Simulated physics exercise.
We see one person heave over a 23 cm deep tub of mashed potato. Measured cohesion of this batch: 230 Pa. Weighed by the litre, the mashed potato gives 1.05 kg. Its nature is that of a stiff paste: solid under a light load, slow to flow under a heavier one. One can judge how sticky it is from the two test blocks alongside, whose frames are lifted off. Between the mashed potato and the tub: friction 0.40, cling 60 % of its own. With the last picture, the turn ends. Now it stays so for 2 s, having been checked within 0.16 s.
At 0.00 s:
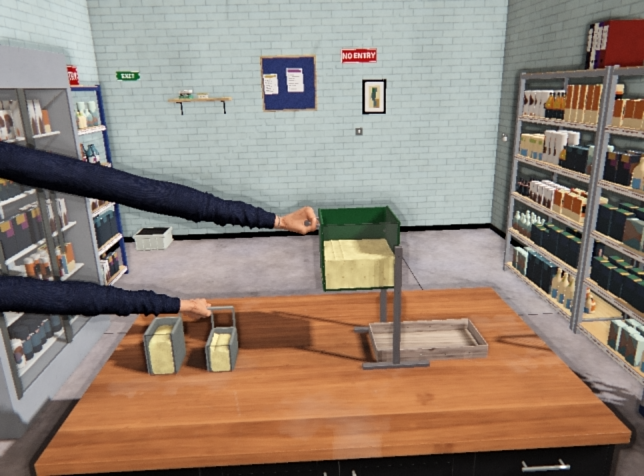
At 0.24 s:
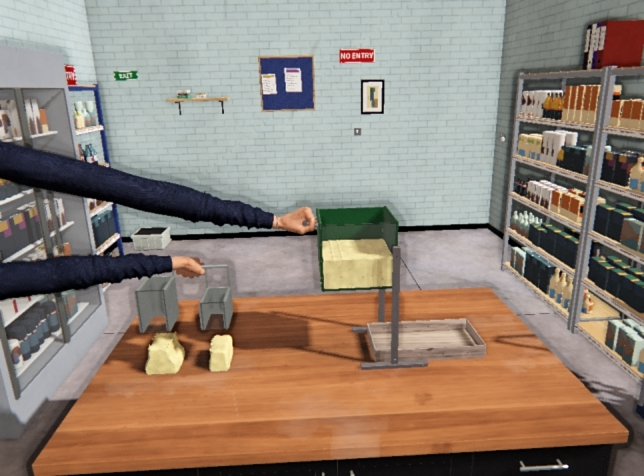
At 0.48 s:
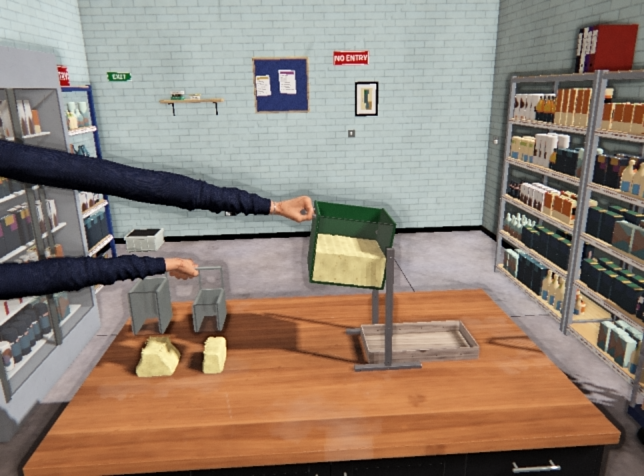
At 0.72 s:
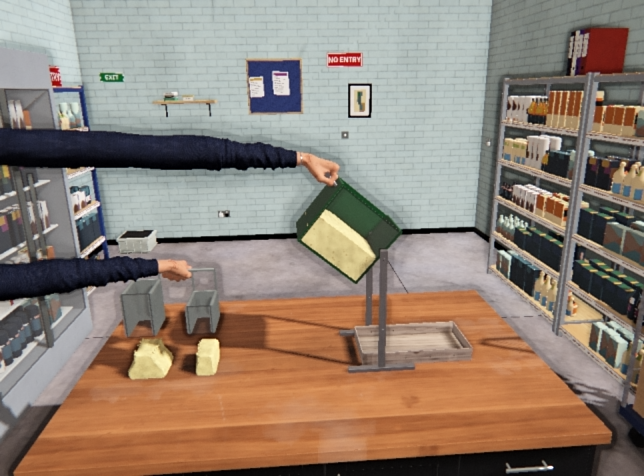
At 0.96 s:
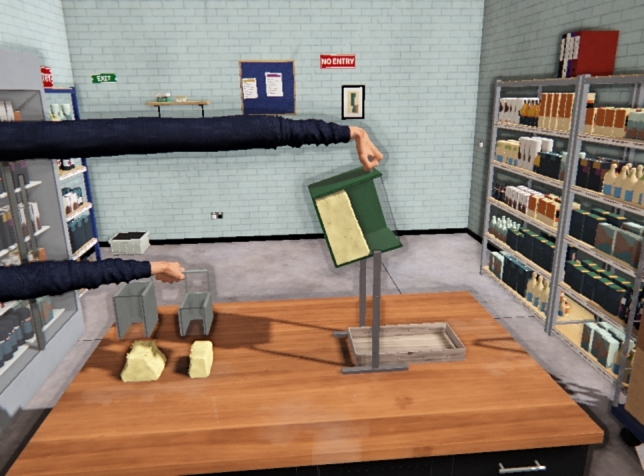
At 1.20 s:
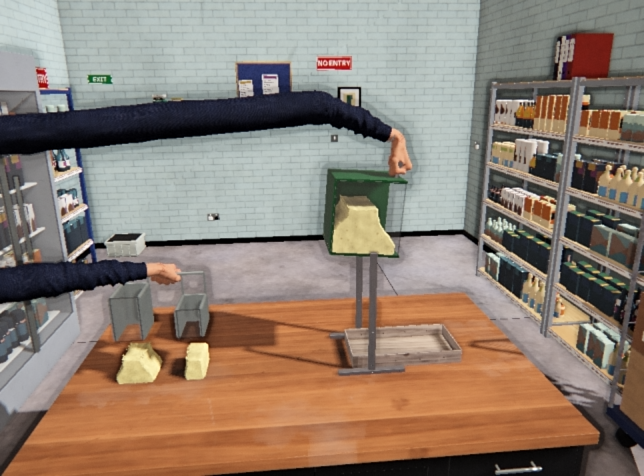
The video shows one hand lifting two small grey moulds off pale yellow blocks on a wooden table, the left block slumping slightly, before another hand turns a green tub of similar pale material clockwise on its stand.
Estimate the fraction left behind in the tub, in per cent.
I would say 59 %.
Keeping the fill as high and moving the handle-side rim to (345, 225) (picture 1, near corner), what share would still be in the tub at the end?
That would leave about 90 % in the tub.
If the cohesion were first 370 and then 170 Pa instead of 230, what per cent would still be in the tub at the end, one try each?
Roughly 70 % followed by roughly 50 %.
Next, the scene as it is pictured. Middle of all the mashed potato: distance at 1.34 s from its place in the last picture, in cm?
Roughly 5 cm.
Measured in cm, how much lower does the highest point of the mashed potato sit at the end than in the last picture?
The top ends up some 8 cm below its level in the last picture.
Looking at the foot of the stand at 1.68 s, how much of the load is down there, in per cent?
At that moment, near 20 % is down.
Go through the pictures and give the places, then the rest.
In the first picture, handle-side rim at (324, 225), tilt 0 degrees; crest of the mashed potato at (350, 259); block heights 13 cm, 8.5 cm (left to right).
In the second picture, handle-side rim at (322, 225), tilt 0 degrees; crest of the mashed potato at (348, 259); block heights 10 cm, 8.2 cm (left to right).
In the third picture, handle-side rim at (321, 216), tilt 9 degrees; crest of the mashed potato at (320, 252); block heights 9.5 cm, 8.1 cm (left to right).
In the fourth picture, handle-side rim at (344, 186), tilt 40 degrees; crest of the mashed potato at (323, 218); block heights 9.5 cm, 8.1 cm (left to right).
In the fifth picture, handle-side rim at (382, 176), tilt 73 degrees; crest of the mashed potato at (343, 194); block heights 9.5 cm, 8.1 cm (left to right).
In the sixth picture, handle-side rim at (407, 184), tilt 94 degrees; crest of the mashed potato at (352, 209); block heights 9.5 cm, 8.1 cm (left to right).
After 1.34 s, the tub is at 94 degrees and holds 88 %.
After 1.51 s, the tub is at 94 degrees and holds 65 %.
After 1.68 s, the tub is at 94 degrees and holds 60 %.
After 1.85 s, the tub is at 94 degrees and holds 59 %.
After 3.20 s, the tub is at 94 degrees and holds 59 %.
